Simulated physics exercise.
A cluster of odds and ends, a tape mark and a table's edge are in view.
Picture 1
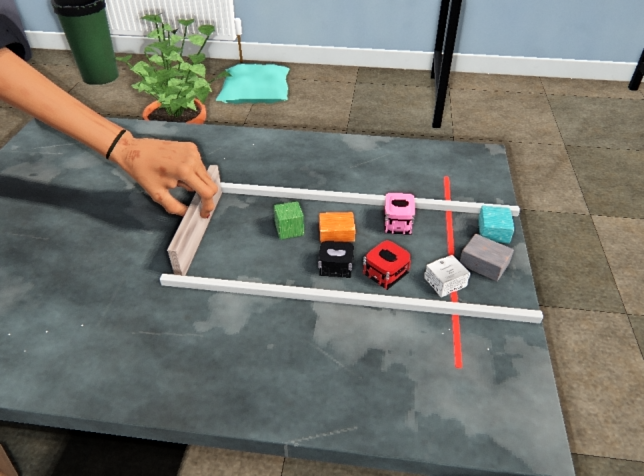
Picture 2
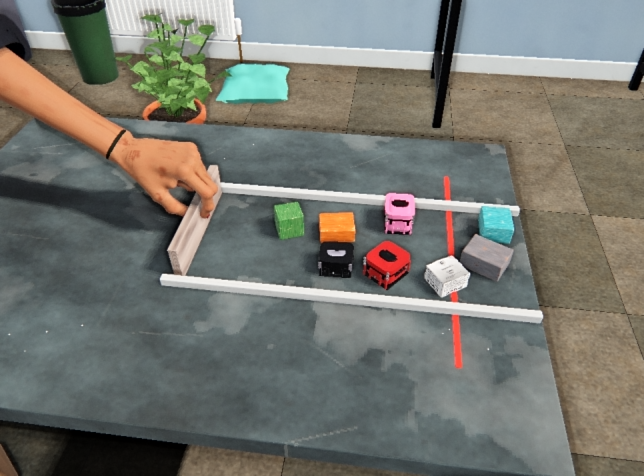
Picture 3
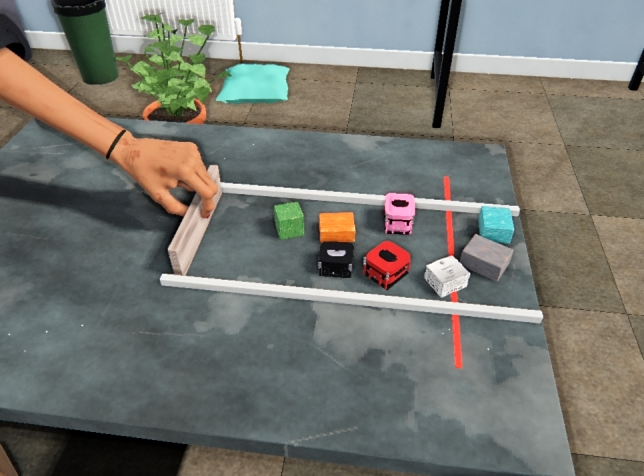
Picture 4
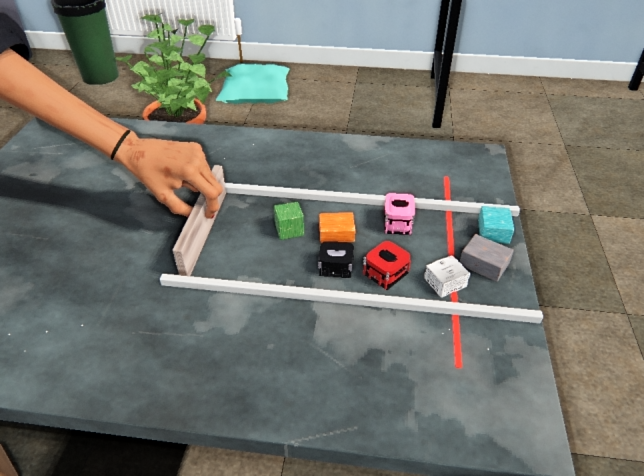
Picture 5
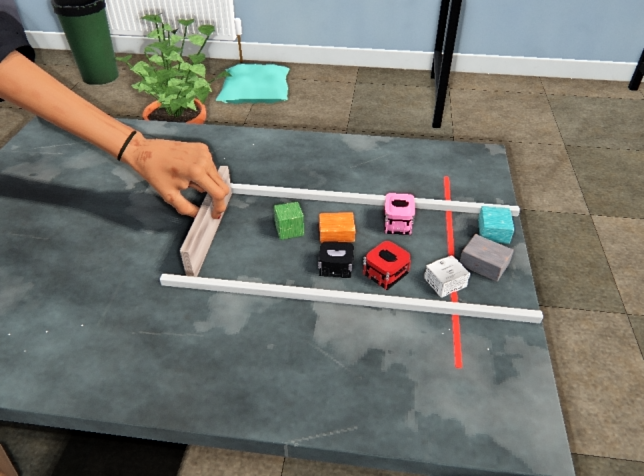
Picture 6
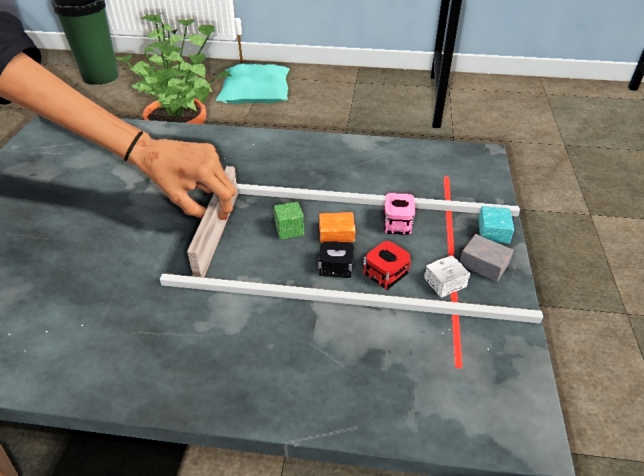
In this clip, a hand holds a board upright between two white rails on a table, then slides it slightly right toward colourful blocks and small cases, which stay still near and beyond a red tape line.
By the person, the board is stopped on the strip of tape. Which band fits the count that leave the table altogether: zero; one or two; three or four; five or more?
The number that tumble down is under three but above nil.
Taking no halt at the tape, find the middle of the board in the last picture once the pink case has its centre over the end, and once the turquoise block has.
The middle is at (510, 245) when it's the pink case, and at (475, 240) when it's the turquoise block.
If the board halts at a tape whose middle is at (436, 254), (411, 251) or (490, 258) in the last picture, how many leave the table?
Tallies in the order given: 0, 0, 5.
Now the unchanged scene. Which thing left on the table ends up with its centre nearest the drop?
That would be the white box, the foremost.
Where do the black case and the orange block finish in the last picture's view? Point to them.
In the last picture the black case sits around (471, 273) and the orange block around (496, 247).
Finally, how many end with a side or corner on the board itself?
It touches 3.
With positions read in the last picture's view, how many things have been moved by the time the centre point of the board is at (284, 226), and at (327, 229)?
The counts are 1 and 4.
A little later, none off yet; turquoise block at rest near (496, 224); grey block at rest near (486, 258); white box at rest near (447, 276).
When it is over, the number that fall off is one or two; down, grey block.
